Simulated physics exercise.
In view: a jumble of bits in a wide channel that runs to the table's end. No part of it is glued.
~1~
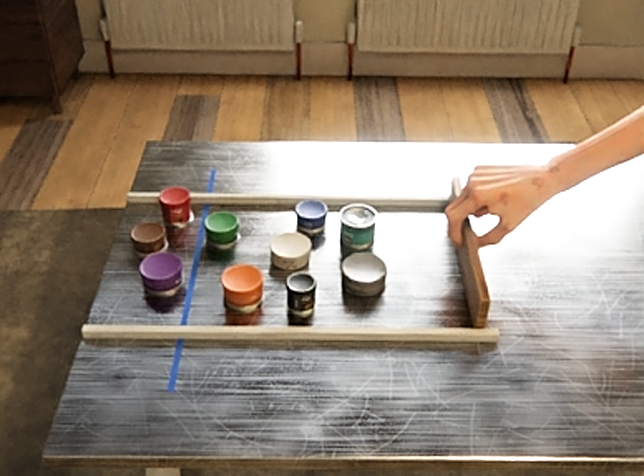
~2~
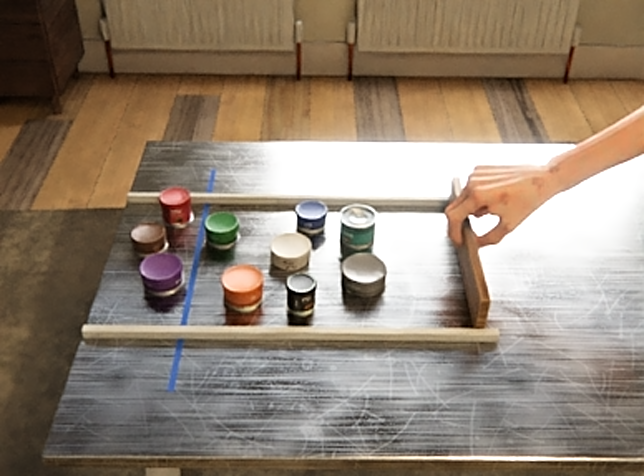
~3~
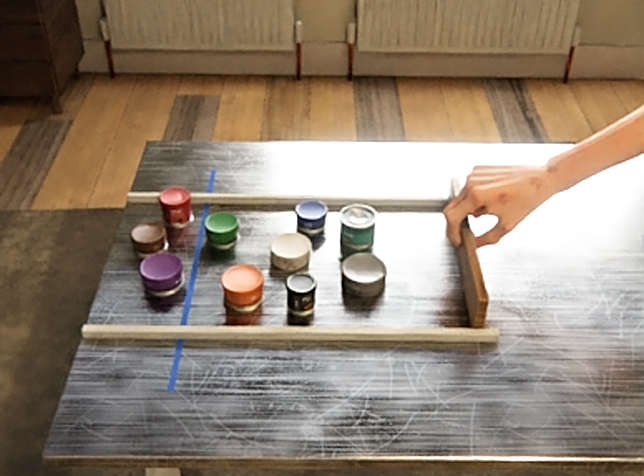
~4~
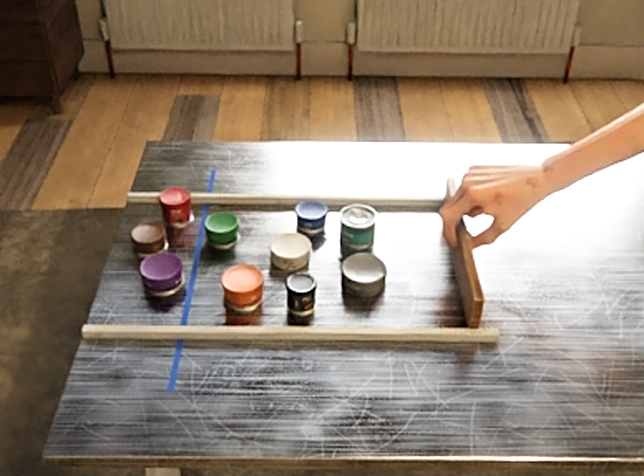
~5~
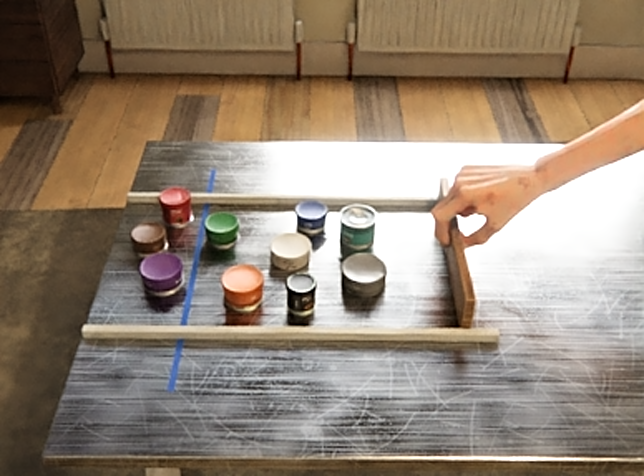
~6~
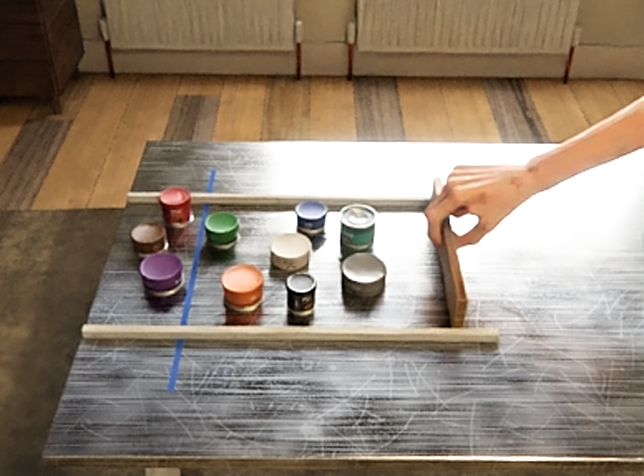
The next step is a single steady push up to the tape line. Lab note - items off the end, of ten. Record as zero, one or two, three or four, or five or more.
Drops: None.
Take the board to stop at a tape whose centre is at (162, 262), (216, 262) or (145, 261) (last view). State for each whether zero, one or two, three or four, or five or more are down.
First just one or two, next none at all, finally 5 or more.
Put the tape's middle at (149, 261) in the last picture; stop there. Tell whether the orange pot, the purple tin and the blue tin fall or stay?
The orange pot is no longer there; as for the purple tin, it is no longer there; and the blue tin is still there.
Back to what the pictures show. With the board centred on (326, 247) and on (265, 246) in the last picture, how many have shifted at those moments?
First position 4; second position 7.
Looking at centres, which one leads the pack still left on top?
The brown tin is foremost.
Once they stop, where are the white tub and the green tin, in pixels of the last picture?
I'd put one close to (161, 250) and the other close to (148, 225).
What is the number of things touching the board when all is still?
4.
Early on, none off yet; brown tin at rest near (149, 239); red pot at rest near (176, 207); purple tin at rest near (162, 274).
Finally, the number that fall off is zero.
